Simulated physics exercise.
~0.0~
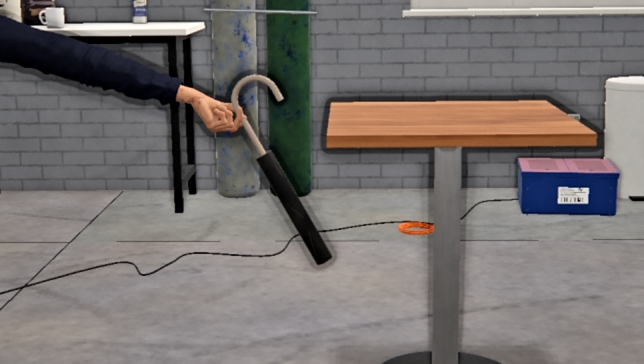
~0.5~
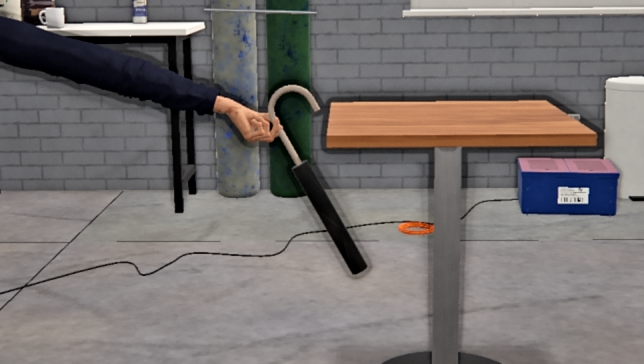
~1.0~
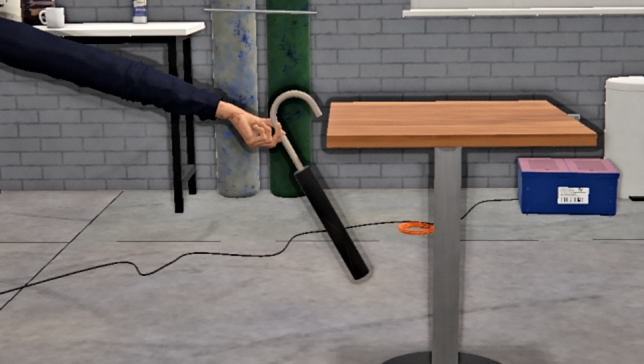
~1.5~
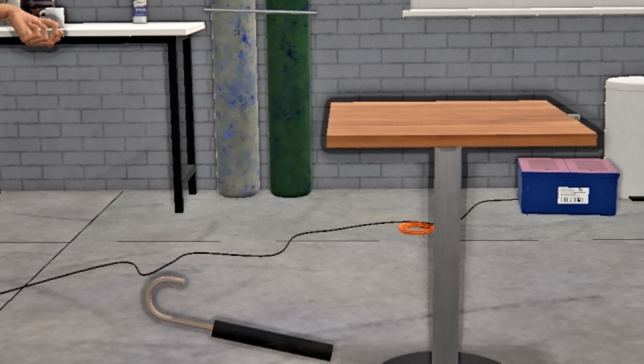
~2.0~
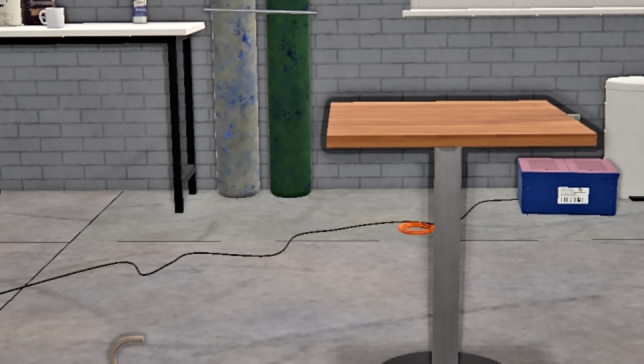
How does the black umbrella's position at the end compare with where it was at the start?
At the start the umbrella is held up in a hand to the left of the table. By the end it is down on the floor, lower and farther left, with only its hooked handle showing at the bottom of the view.
